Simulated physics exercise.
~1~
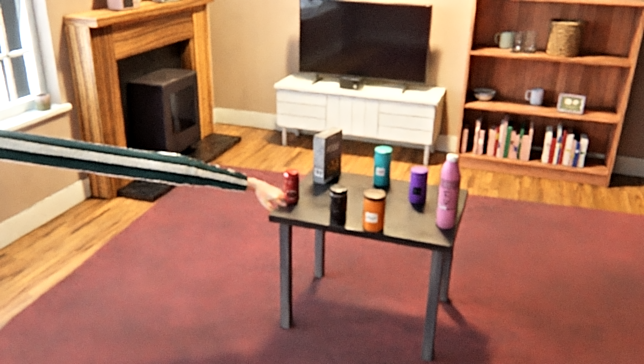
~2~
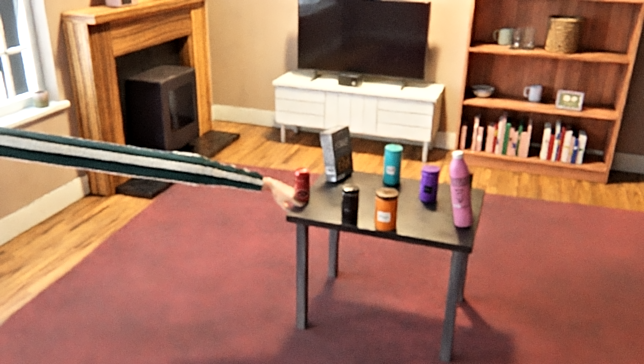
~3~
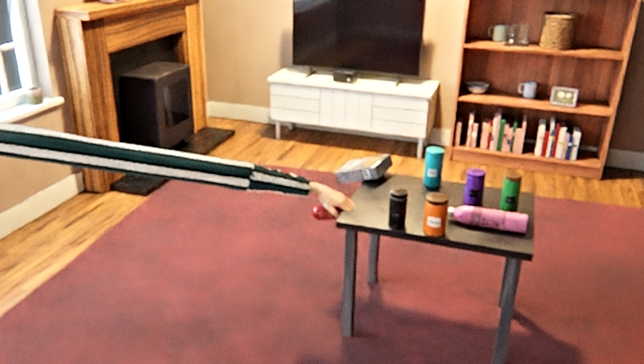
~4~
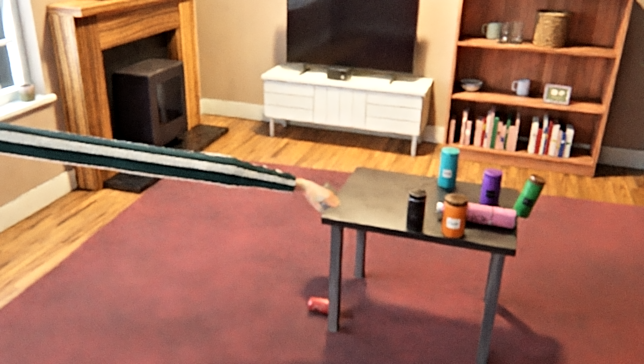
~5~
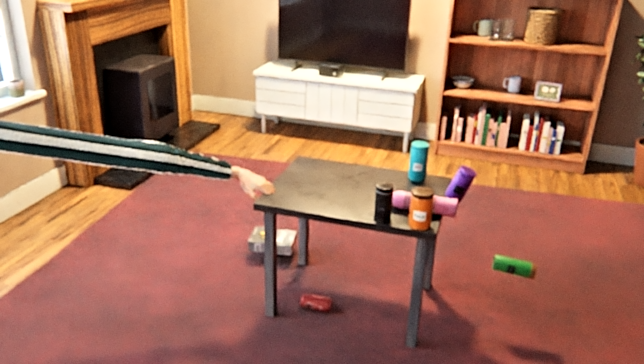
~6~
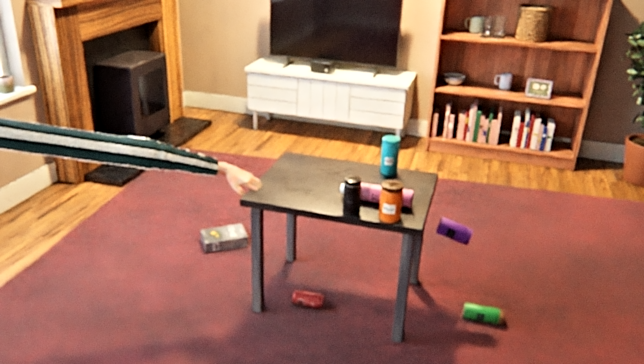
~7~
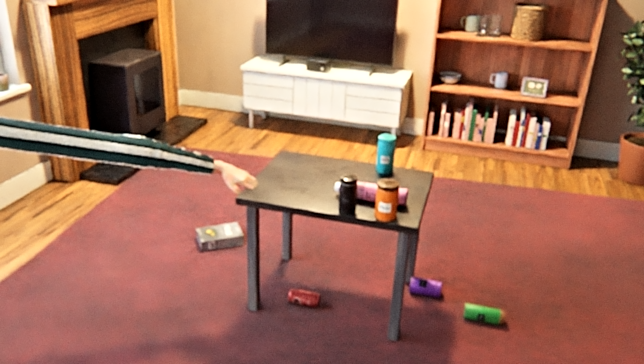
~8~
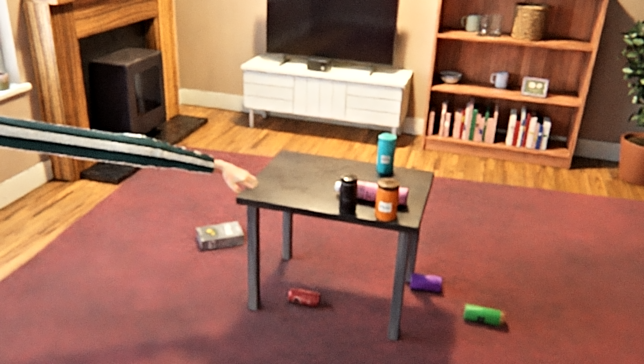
A striped-sleeved arm jerks a small table, toppling a pink bottle and spilling several containers.
